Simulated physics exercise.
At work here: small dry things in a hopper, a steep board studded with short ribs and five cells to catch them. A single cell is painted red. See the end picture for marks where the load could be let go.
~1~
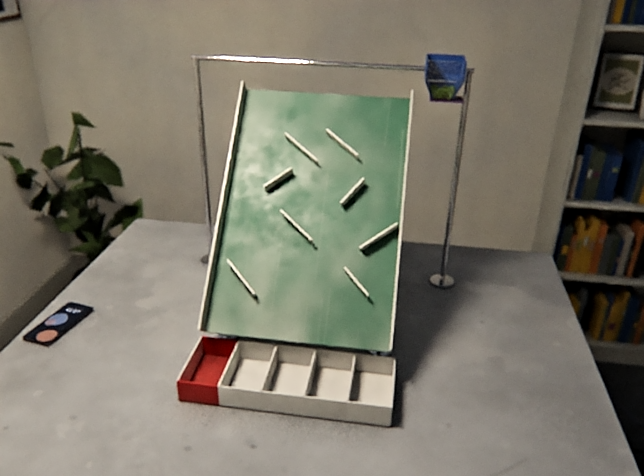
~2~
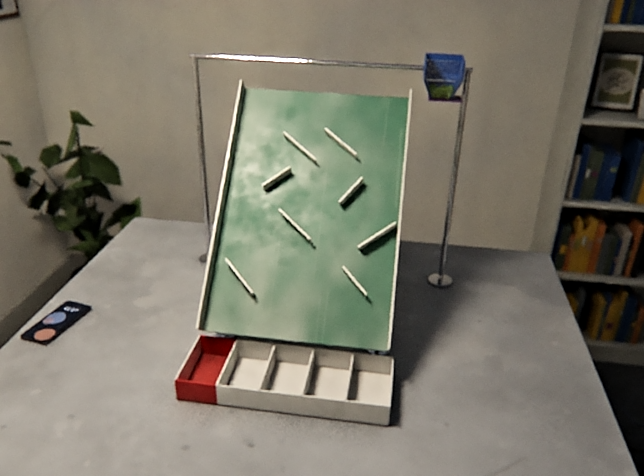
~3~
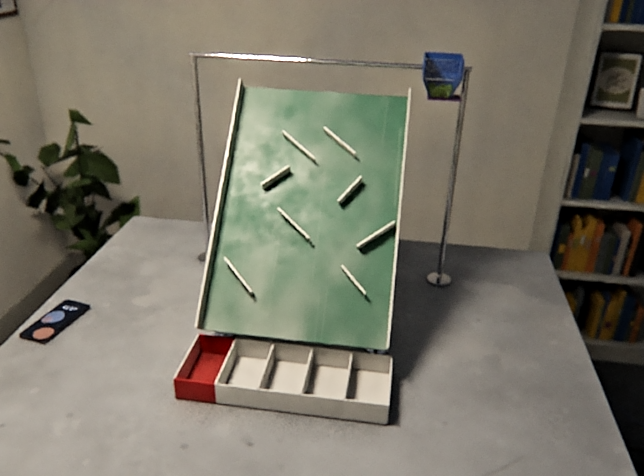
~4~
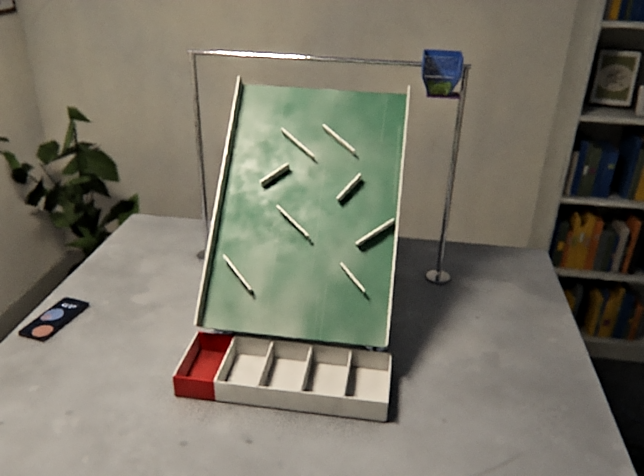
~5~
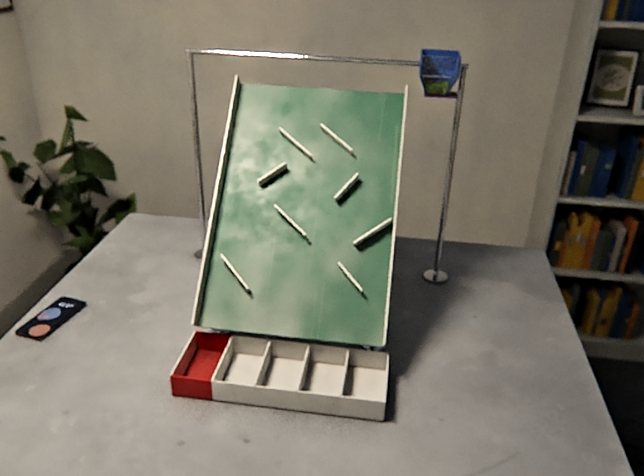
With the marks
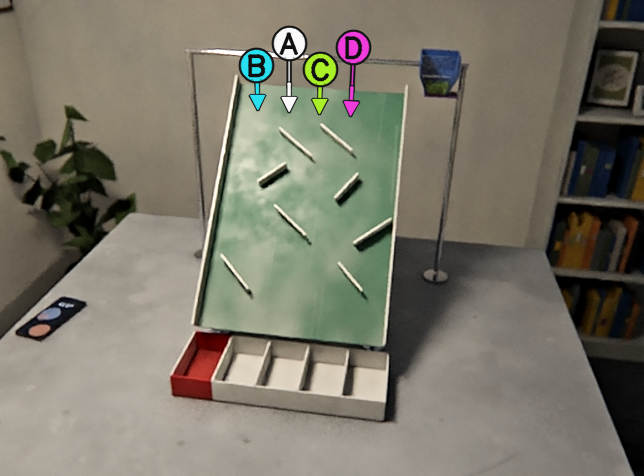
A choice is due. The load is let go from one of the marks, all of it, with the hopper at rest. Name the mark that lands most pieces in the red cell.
Take B.
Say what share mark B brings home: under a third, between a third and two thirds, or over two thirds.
It is between a third and two thirds.
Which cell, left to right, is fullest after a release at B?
The first from the left.
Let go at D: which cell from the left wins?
It is the third one.
On the marked copy, mark A meets the board at (289, 106); mark B meets the board at (257, 104); mark C meets the board at (319, 108); mark D meets the board at (350, 110).
Choosing A, about a quarter in the red cell, about two thirds in other cells, a small part outside the box.
Choosing B, about half in the red cell, about a third in other cells, a small part outside the box.
Choosing C, none in the red cell, nearly all in other cells, a small part outside the box.
Choosing D, none in the red cell, nearly all in other cells, a stray few outside the box.
